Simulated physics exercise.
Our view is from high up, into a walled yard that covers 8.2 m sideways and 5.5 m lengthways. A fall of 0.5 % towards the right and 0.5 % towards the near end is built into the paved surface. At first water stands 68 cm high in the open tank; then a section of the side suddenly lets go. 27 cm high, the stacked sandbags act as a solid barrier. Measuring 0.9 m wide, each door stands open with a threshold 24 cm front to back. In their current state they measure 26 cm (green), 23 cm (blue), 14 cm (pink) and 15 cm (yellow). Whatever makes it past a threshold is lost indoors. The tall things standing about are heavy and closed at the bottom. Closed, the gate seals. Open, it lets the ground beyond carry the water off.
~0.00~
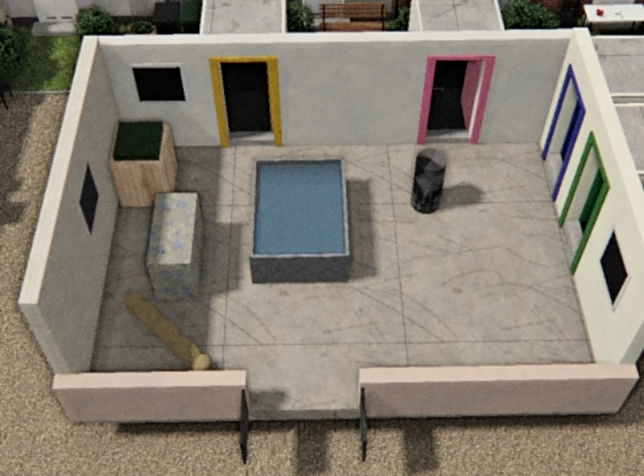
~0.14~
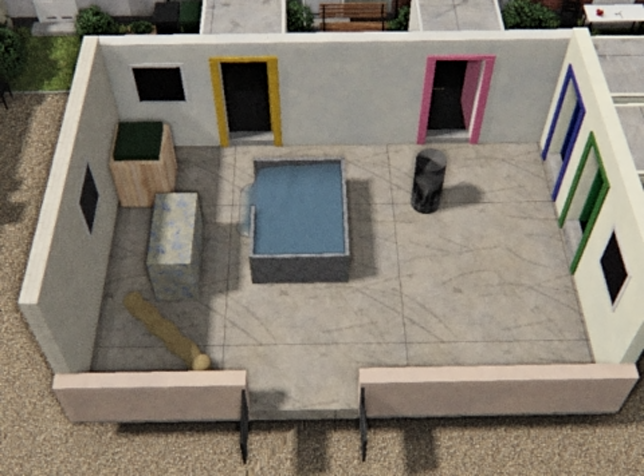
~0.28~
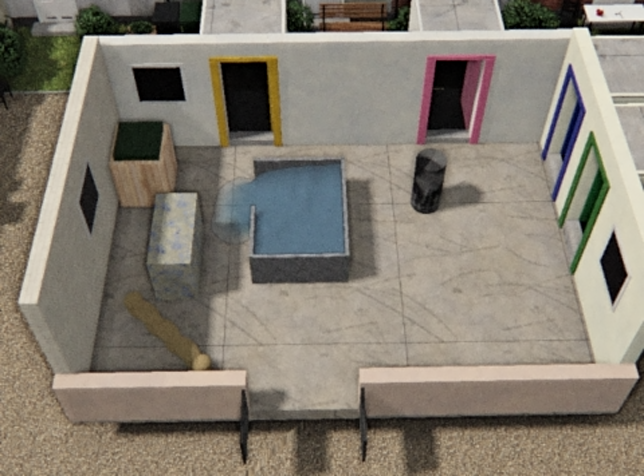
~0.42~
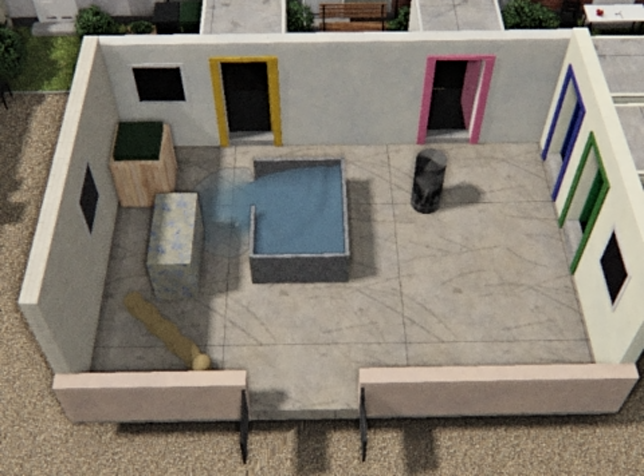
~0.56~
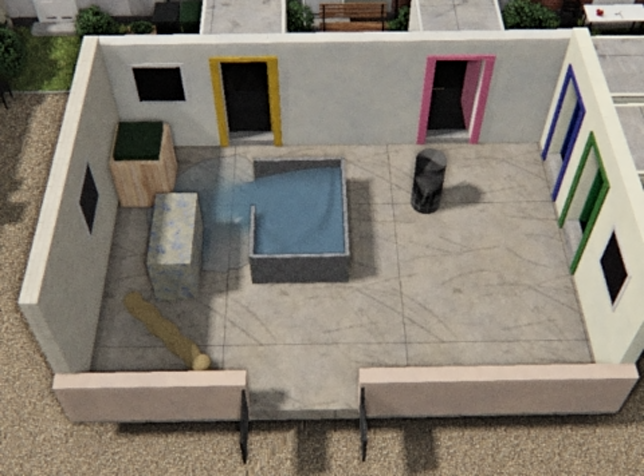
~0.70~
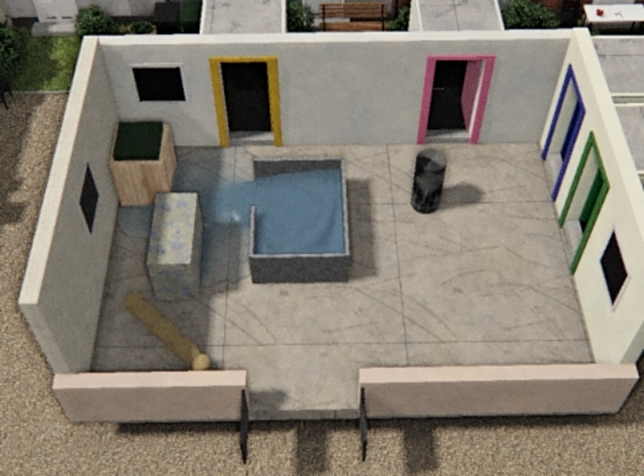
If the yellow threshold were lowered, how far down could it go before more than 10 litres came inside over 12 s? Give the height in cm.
Down to about 12 cm.
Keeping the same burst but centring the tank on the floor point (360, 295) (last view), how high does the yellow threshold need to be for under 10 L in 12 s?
I'd put it at close to 16 cm.
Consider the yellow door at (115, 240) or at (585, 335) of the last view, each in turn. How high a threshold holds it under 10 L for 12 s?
About 34 cm for the first and 6.5 cm for the second.
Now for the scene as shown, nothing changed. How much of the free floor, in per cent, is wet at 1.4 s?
15 %.
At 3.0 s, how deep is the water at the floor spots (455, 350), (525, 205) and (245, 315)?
Ordered as asked: 0, 0, 2 cm.
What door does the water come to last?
The answer is the green door.
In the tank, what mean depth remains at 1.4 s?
I'd put it at some 44 centimetres on average.
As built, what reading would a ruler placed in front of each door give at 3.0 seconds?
In cm: Green 0, blue 0, pink 0, yellow 10.
After 1.4 s water covers 15 % of the floor, deepest (45 cm) near (183, 149); 3 cm at the yellow door, 0 litres in over its 15 cm threshold.
After 3.0 s water covers 35 % of the floor, deepest (36 cm) near (121, 191); 10 cm at the yellow door, 0 litres in over its 15 cm threshold.
After 12.0 s water covers 90 % of the floor, deepest (12 cm) near (191, 377); 5 cm at the yellow door, 2 litres in over its 15 cm threshold.
At the yellow door as built, the water arrived by 1.0 s and peaked near 15 cm at 4.6 s.
Run again over the same 12 s with other heights there, 15 litres in over 11 cm, 6 litres over 13 cm. The limit of 10 litres is kept from about 12 cm up.
